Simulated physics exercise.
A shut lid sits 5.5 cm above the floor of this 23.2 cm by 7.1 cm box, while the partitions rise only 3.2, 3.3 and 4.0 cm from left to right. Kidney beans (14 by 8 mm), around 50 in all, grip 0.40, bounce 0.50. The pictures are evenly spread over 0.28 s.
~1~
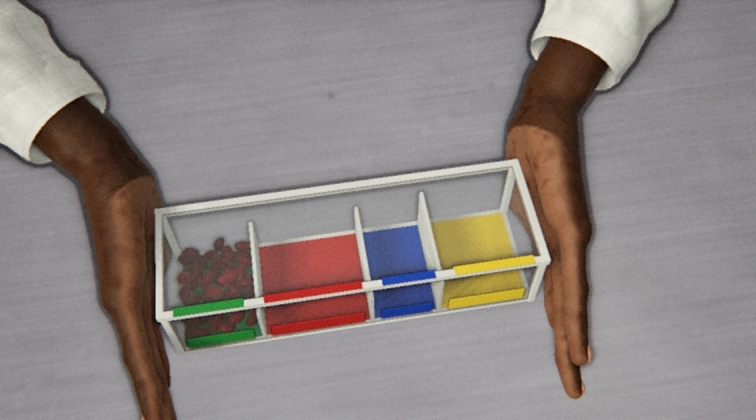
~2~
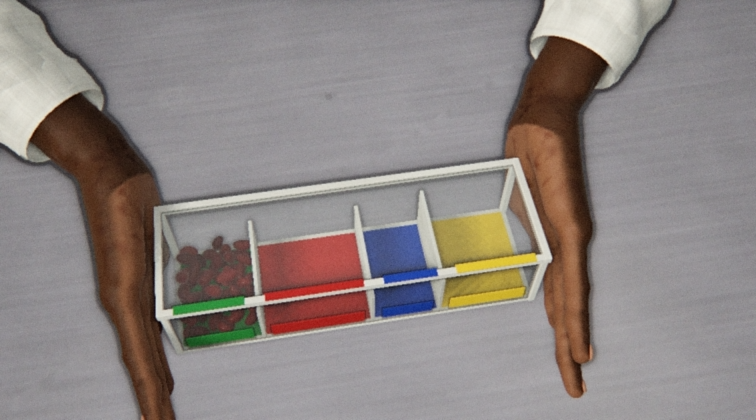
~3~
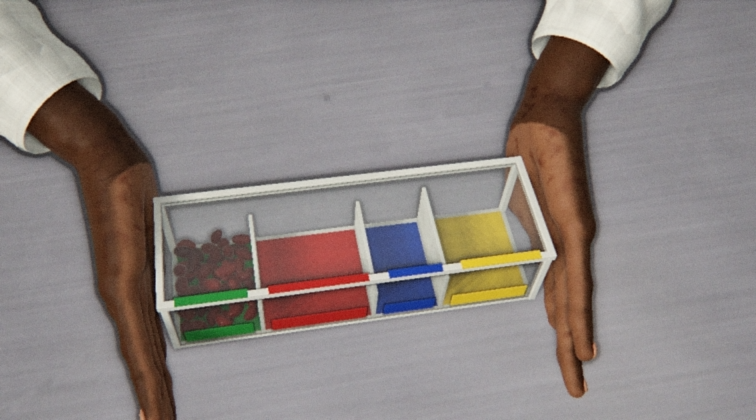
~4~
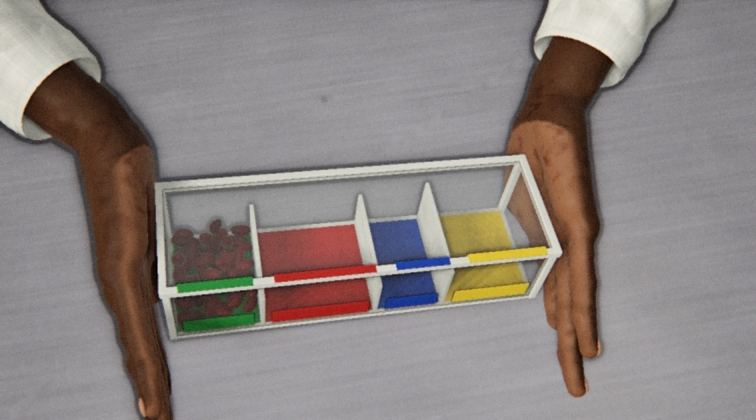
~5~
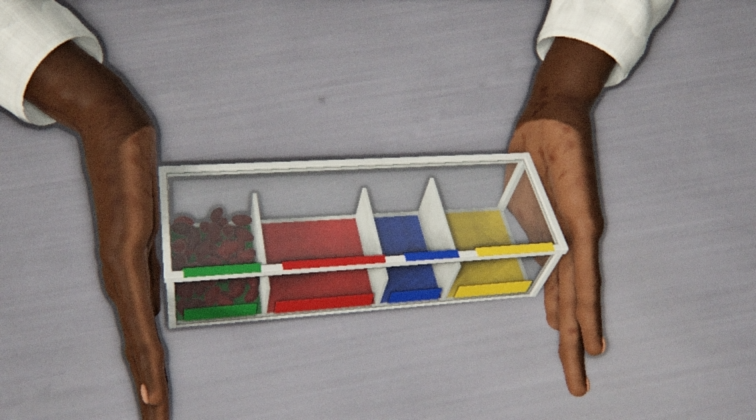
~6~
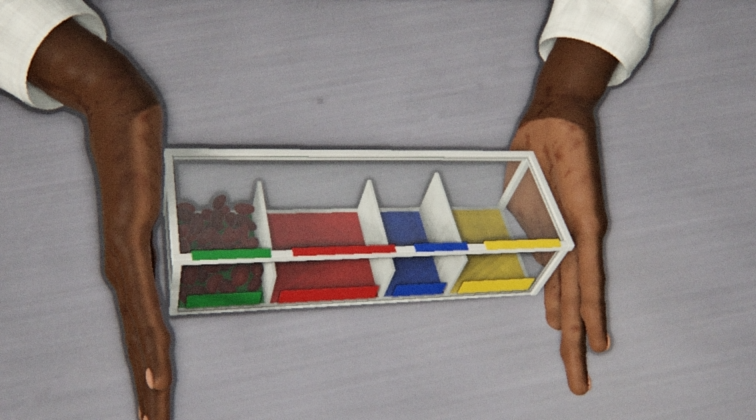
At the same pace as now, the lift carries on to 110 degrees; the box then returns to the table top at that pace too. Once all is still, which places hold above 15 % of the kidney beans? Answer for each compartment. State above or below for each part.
Red: Below. Blue: Above. Green: Below. Yellow: Above.
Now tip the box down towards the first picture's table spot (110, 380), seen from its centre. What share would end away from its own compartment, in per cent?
I'd say close to 0 %.
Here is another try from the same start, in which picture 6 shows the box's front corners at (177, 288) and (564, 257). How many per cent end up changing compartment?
About 100 %.
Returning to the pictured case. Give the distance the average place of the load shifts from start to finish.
I'd put the distance at roughly 17.5 cm.
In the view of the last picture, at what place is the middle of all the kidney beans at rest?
Somewhere around (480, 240) in the final frame.
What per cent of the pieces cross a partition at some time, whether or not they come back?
That share comes to about 100 per cent.
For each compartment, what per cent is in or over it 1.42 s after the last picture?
It splits as red 30, blue 15, green 40 and yellow 15 percent.
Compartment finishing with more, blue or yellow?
Answer: Yellow.
Then, 1.42 s after the last picture, tilt 110 degrees; red 30 %, blue 15 %, green 40 %, yellow 15 %.
Then, 2.36 s after the last picture, tilt 50 degrees; blue 25 %, yellow 75 %.
Then, 3.30 s after the last picture, tilt 0 degrees; blue 25 %, yellow 75 %.
In the end, red 0 %, blue 25 %, green 0 %, yellow 75 %.
